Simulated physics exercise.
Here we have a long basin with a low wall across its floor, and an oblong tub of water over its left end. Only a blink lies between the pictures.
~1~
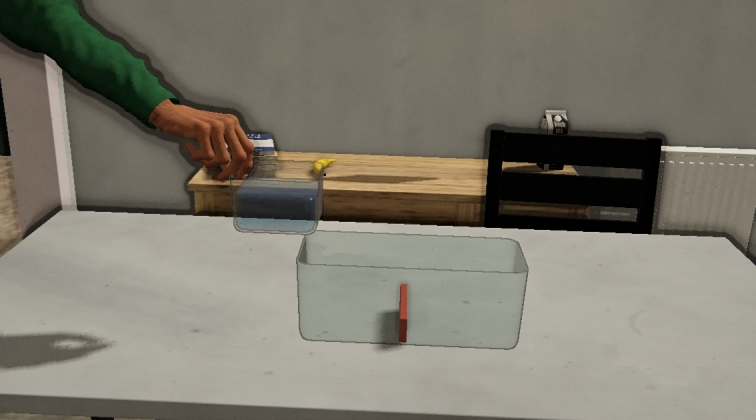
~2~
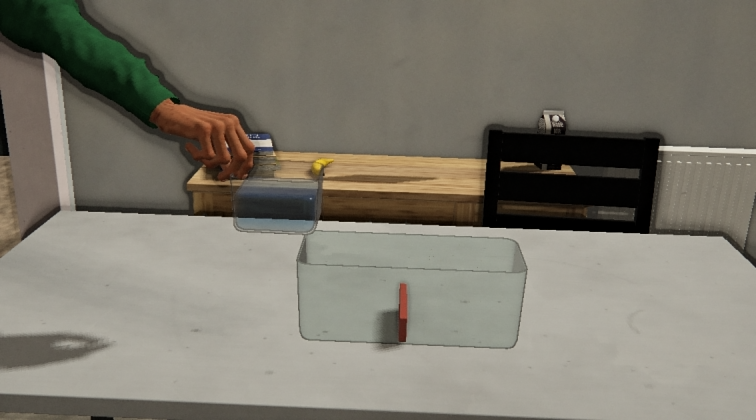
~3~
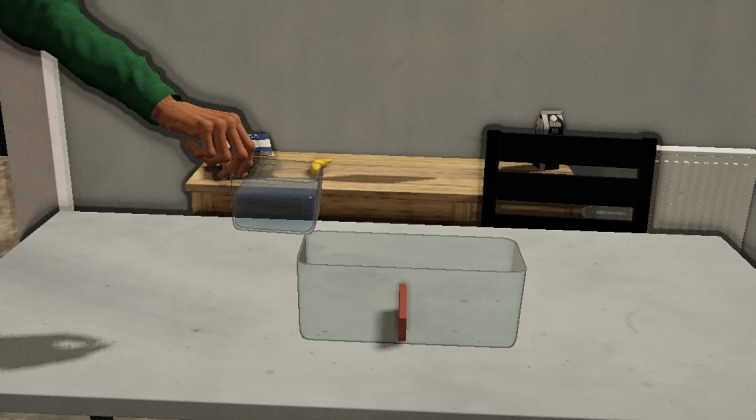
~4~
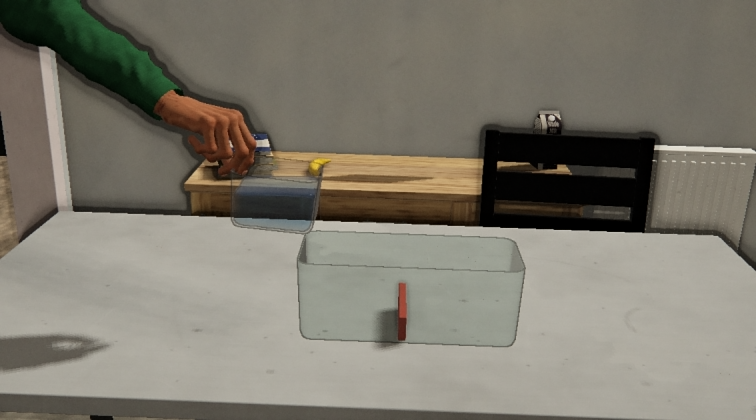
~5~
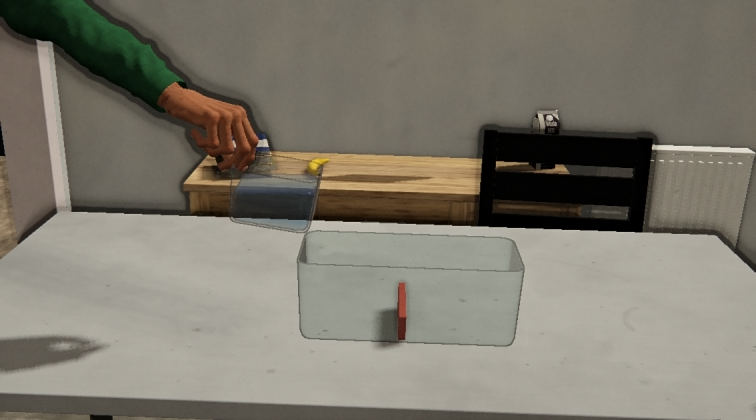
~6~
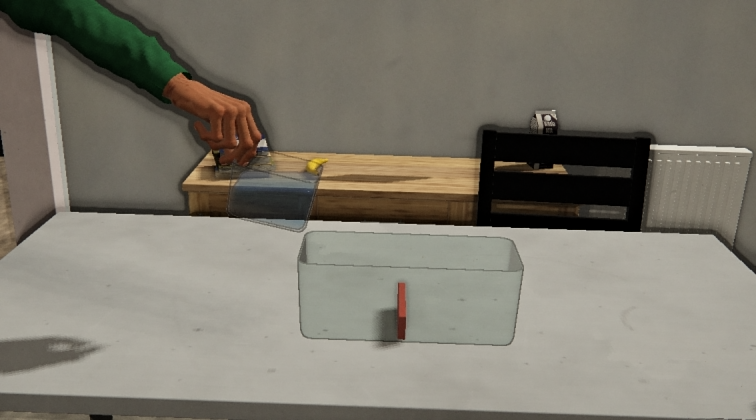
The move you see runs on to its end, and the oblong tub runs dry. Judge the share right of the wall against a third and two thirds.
It comes to less than a third.
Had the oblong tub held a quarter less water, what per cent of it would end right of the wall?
Some 5 per cent.
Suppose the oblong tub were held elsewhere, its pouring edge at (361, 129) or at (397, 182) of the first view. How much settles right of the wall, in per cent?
Near 85 % and 90 %.
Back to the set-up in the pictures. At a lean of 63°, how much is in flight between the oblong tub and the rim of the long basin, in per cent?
Close to 20 per cent.
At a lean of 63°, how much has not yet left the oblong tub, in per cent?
It comes to 80 per cent or so.
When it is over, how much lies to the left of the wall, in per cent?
Close to 85 per cent.
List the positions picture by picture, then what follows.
In the first frame, it leans 0°; its right rim is at (321, 173); the water meets the walls at (239, 185) and (319, 188); the long basin's rim runs from (302, 247) to (523, 257); the wall's top is at (404, 301).
In the second frame, it leans 0°; its right rim is at (320, 173); the water meets the walls at (239, 185) and (319, 188).
In the third frame, it leans 2°; its right rim is at (320, 174); the water meets the walls at (239, 185) and (318, 187).
In the fourth frame, it leans 4°; its right rim is at (320, 174); the water meets the walls at (238, 184) and (318, 185).
In the fifth frame, it leans 8°; its right rim is at (320, 175); the water meets the walls at (238, 182) and (318, 183).
In the sixth frame, it leans 12°; its right rim is at (320, 175); the water meets the walls at (237, 179) and (317, 181).
A moment on, the oblong tub is tipped part way and 78 per cent is still to pour, 1 is left of the wall and 0 right of it.
Next, the oblong tub is tipped on its side and 22 per cent is still to pour, 45 is left of the wall and 5 right of it.
Then the oblong tub is tipped on its side and 5 per cent is still to pour, 74 is left of the wall and 14 right of it.
Later the oblong tub is tipped on its side and 2 per cent is still to pour, 82 is left of the wall and 15 right of it.
At rest 84 per cent lies left of the wall, 15 right of it and 1 outside.
